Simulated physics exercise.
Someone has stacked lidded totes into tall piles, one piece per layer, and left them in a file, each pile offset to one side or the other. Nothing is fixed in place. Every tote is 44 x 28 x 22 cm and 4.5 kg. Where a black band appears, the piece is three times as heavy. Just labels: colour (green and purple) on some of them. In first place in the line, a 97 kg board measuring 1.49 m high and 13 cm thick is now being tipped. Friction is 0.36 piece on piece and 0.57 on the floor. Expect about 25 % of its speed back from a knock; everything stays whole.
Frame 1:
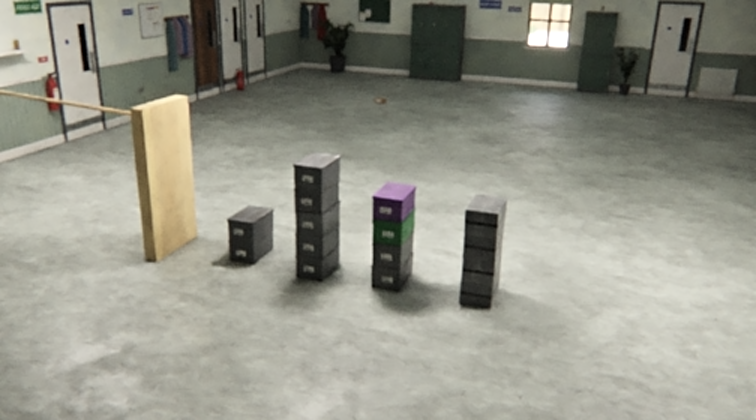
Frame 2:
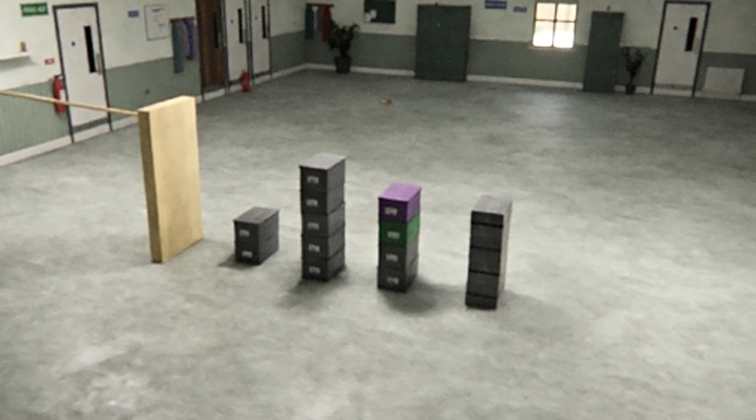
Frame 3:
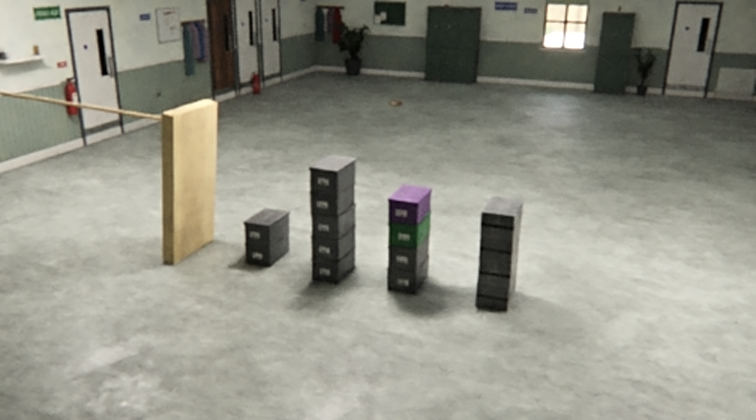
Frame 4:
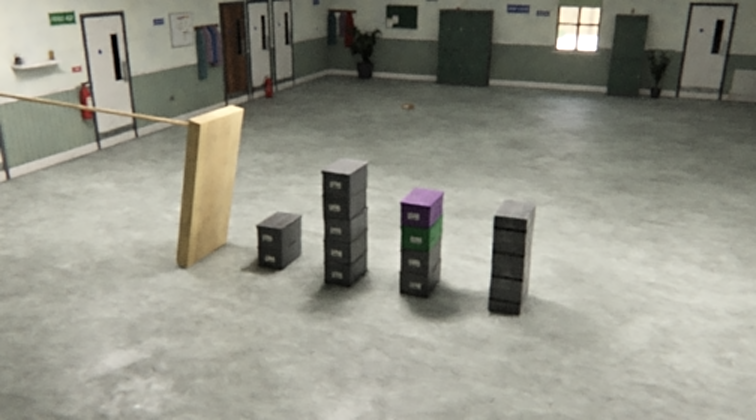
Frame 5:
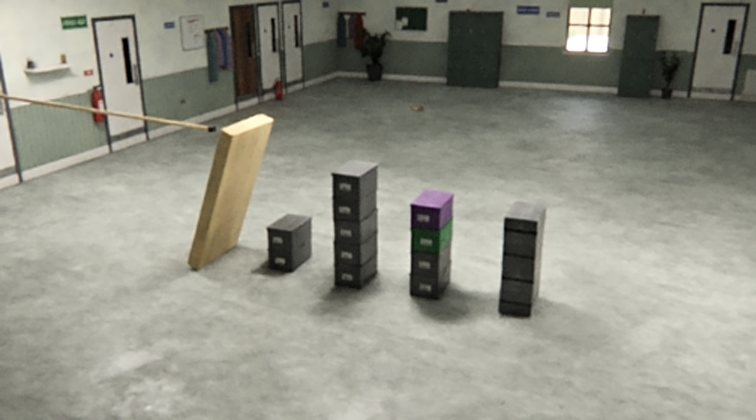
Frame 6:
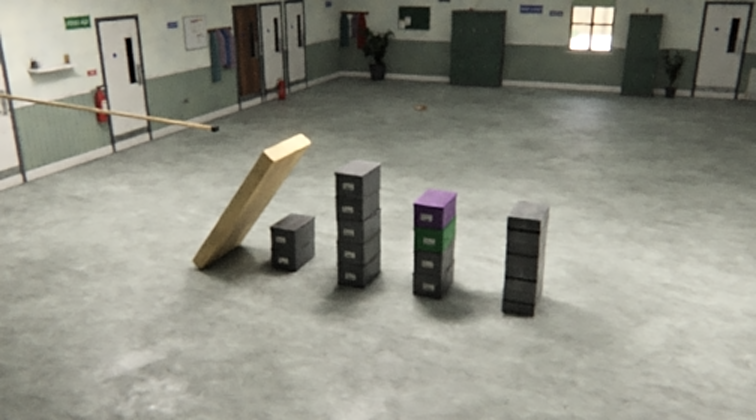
At the start, a tall pale board stands upright at the left of a row of four dark stacks, one topped with purple and green boxes, as a pole approaches it. The pole pushes the board's upper part rightward, then stops, and the board leans farther away from it, over the shortest stack, while the stacks stay still.
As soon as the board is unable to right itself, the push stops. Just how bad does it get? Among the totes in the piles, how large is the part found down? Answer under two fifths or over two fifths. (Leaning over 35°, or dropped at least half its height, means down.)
Under two fifths of them.
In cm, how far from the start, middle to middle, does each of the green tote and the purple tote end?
Displacement in cm - green: 0; purple: 0.
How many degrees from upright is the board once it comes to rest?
Around 60 degrees, give or take.
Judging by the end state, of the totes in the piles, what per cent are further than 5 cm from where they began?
That makes 20 percent.
Then, 0.26 s past the last view, board 69° from upright; none of the 15 totes down, 1 disturbed.
Then, 0.76 s past the last view, board 84° from upright; none of the 15 totes down, 5 disturbed.
In the end, board 62° from upright; none of the 15 totes down, 5 disturbed; purple tote unmoved; green tote unmoved. That is 0 per cent. From the last view, middles, purple tote near (435, 209), green tote near (435, 232).
